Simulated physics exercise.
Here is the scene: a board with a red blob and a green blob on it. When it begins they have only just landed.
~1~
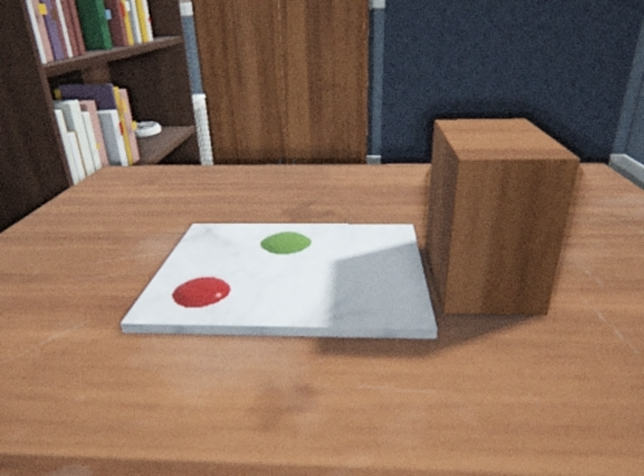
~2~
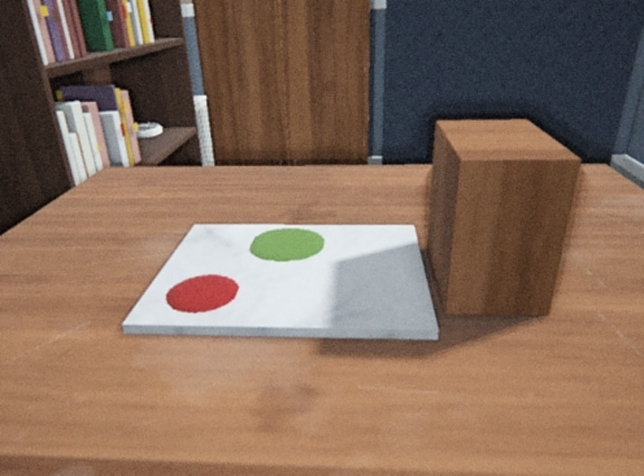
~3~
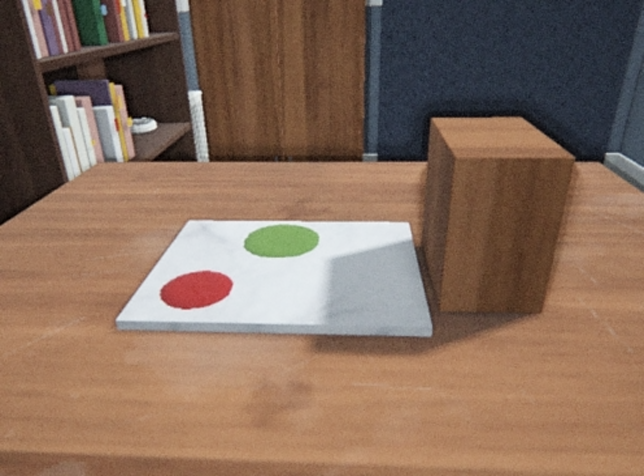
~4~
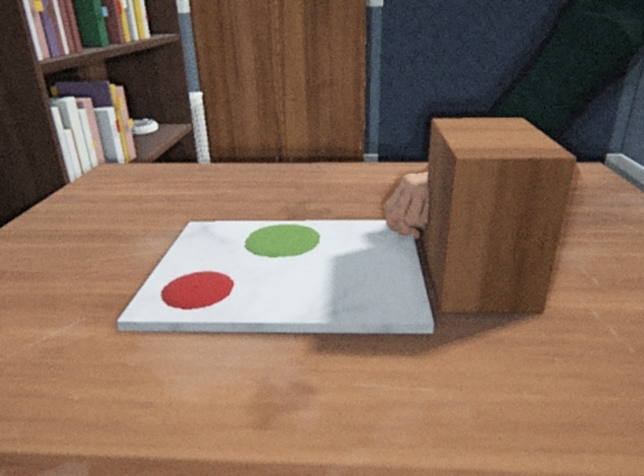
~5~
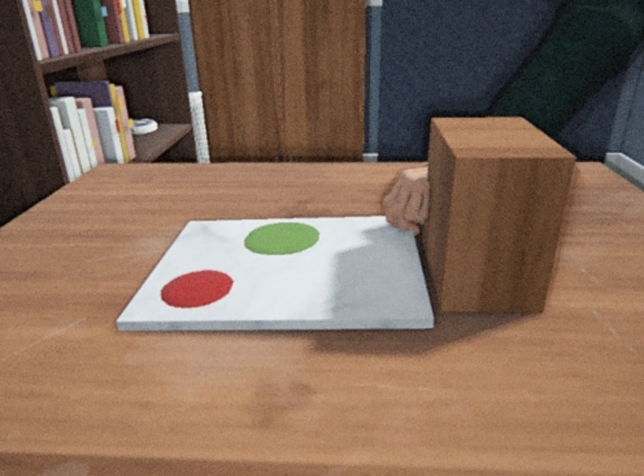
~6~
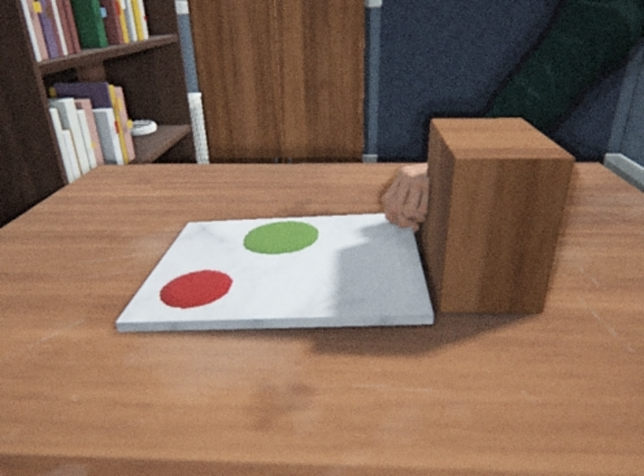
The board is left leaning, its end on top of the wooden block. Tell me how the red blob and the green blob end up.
The red blob? It slips off. The green blob slips off.
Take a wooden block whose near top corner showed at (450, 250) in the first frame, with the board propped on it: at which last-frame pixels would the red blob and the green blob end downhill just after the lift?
You'd find the first close to (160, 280) and the second close to (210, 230).
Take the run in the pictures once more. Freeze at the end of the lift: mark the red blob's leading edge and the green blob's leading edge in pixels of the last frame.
Roughly (134, 289), roughly (173, 239).
A moment on, slope about 36°; the red blob is dripping off the low end; the green blob has crept down a long way.
Further on, the red blob is dripping off the low end; the green blob is dripping off the low end.
When it is over, slope about 36°; the red blob is dripping off the low end; the green blob is dripping off the low end.
